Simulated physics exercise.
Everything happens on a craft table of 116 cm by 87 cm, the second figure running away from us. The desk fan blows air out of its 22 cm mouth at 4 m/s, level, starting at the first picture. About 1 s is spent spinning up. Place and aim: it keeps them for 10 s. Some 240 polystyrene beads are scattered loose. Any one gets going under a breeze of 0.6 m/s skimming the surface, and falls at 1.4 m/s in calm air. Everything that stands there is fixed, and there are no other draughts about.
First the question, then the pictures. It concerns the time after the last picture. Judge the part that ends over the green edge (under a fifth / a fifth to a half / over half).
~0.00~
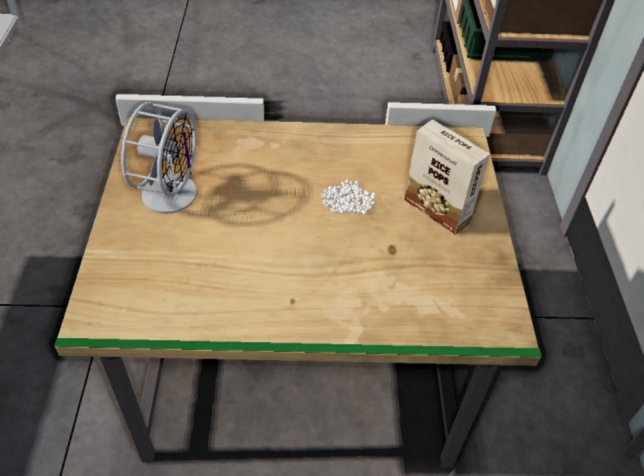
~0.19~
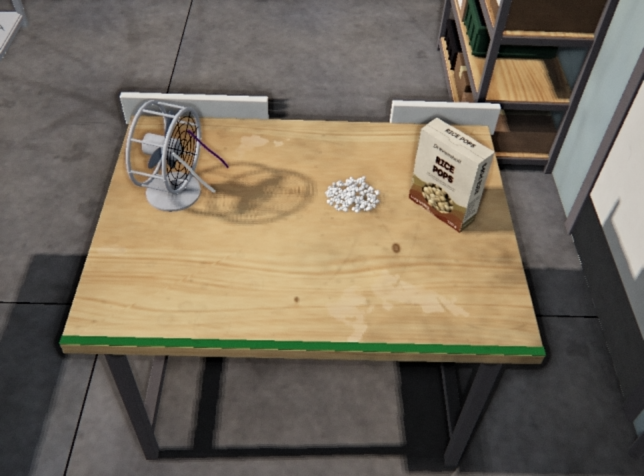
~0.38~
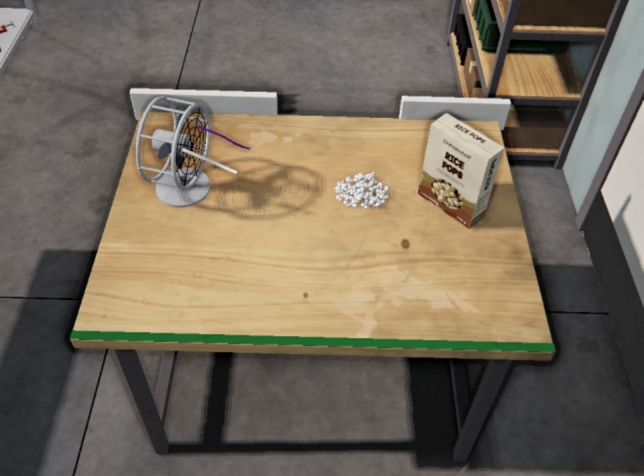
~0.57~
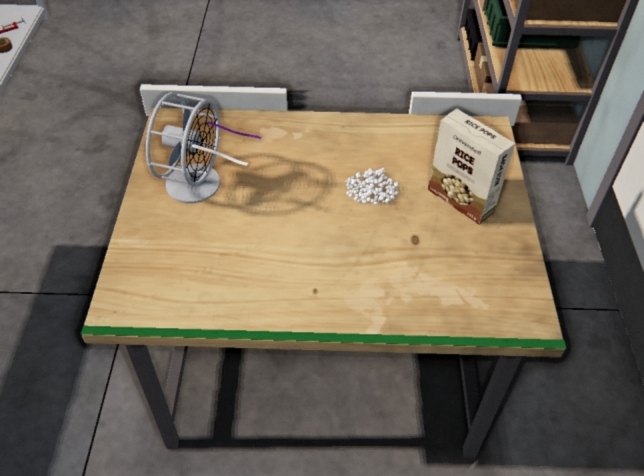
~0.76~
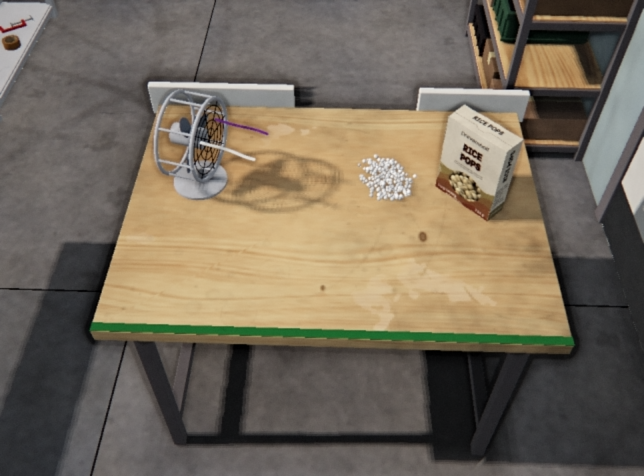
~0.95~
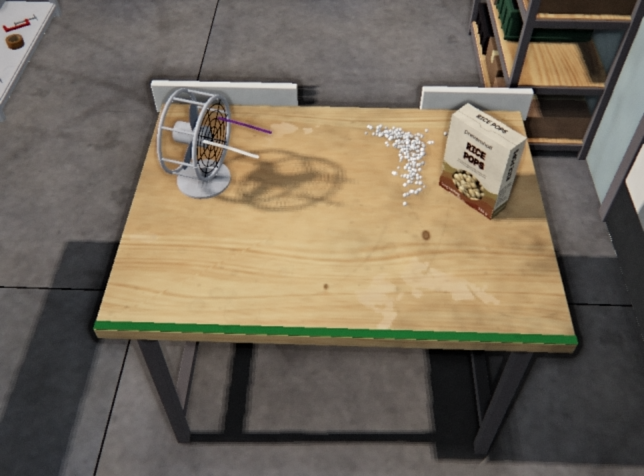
Over the green edge by then: Fewer than one in five.
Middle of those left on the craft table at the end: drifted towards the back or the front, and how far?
I'd say backward, around 30 cm.
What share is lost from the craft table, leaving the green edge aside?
50 per cent.
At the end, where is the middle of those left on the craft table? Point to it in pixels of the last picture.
Centre: Roughly (393, 120).
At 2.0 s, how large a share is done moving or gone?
It comes out at some 20 %.
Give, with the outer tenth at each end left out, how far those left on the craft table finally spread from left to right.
Around 20 centimetres from left to right.
After 2.0 s the count stands so, 0 % are over the green edge; the middle of those still in play is near (406, 114).
After 3.2 s the count stands so, 0 % are over the green edge; the middle of those still in play is near (400, 112).
After 5.5 s the count stands so, 0 % are over the green edge; the middle of those still in play is near (396, 117).
After 10.0 s, at the end, 0 % are over the green edge; the middle of those still in play is near (396, 116).
